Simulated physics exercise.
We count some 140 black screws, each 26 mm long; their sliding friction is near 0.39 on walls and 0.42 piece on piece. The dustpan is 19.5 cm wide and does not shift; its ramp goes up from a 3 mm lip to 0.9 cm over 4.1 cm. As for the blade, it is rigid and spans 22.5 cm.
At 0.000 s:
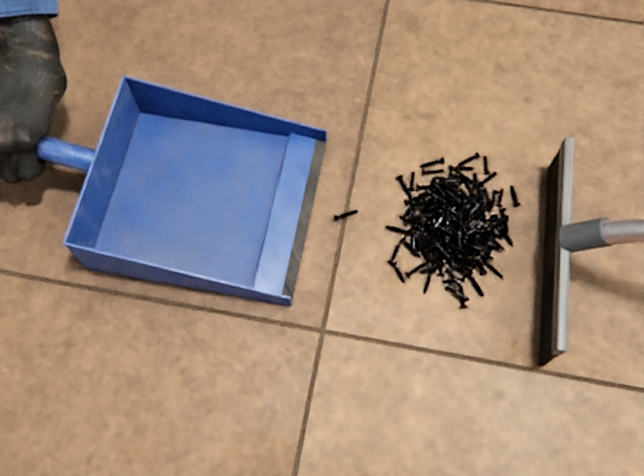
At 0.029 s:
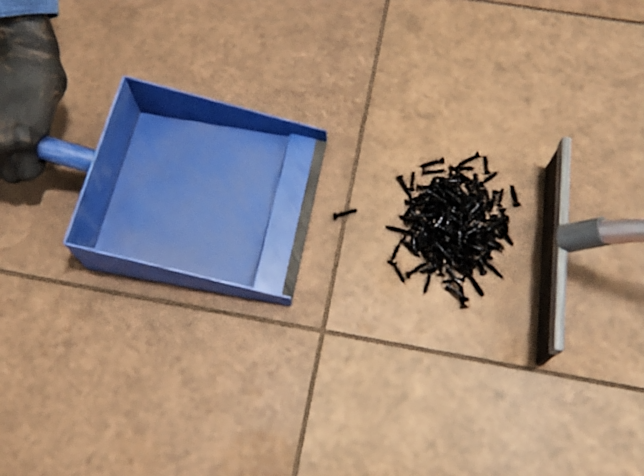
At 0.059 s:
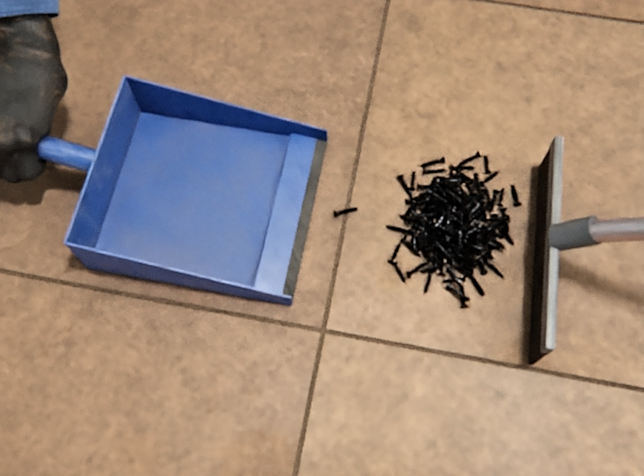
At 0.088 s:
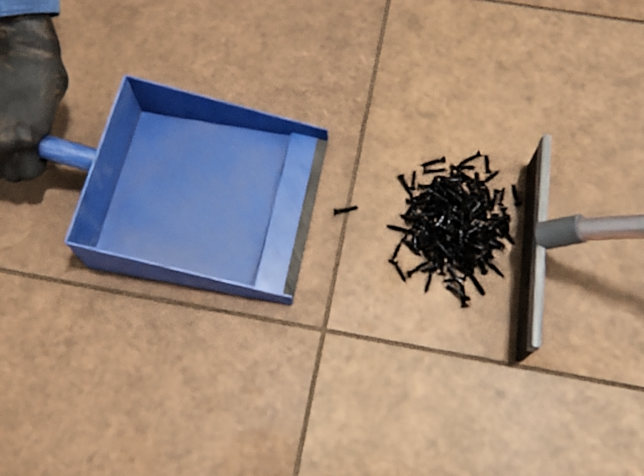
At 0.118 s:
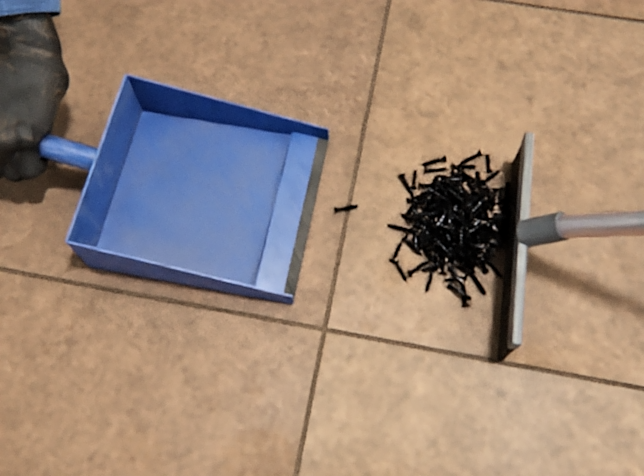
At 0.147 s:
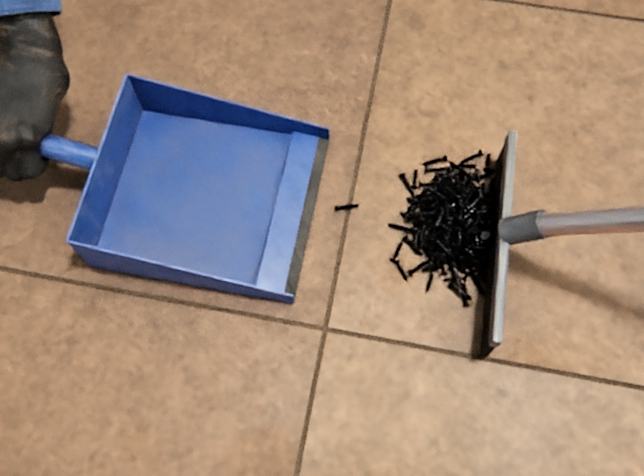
A flat gray-handled blade slid left across the tan tiled floor and pressed into the near edge of a pile of black screws, while a gloved hand held a blue dustpan still.
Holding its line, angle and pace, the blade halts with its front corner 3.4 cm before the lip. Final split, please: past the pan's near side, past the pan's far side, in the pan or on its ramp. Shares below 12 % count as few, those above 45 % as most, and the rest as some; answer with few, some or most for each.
Final split: Past the pan's near side: Few; past the pan's far side: Few; in the pan or on its ramp: Some.
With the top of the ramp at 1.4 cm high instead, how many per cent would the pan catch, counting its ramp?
About 30 %.
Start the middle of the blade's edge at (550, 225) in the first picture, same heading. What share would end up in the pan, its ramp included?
Estimate: Near 30 %.
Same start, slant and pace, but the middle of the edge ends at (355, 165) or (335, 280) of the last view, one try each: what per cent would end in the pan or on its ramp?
About 25 and 20 per cent.
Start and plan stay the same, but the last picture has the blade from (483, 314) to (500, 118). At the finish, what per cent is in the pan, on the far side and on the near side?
Pan: 30, far side: 15, near side: 0.
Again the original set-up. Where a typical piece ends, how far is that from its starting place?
Some 16 cm.
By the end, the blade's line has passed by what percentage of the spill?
Estimate: Around 5 %.
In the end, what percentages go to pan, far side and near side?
Tally in %: Near side 0; far side 5; pan 30.
Then, at 0.28 s, middle of the blade 11 cm from the lip; 0 % over the lip, far side 5 %, near side 0 %.
After 0.37 s, middle of the blade 6 cm from the lip; 0 % over the lip, far side 5 %, near side 0 %.
Then, at 0.60 s, middle of the blade 4 cm from the lip; 30 % over the lip, far side 5 %, near side 0 %.
At rest (1.6 s), near side 0 %, far side 5 %, pan 30 %, in front of the lip or behind the blade 60 %.
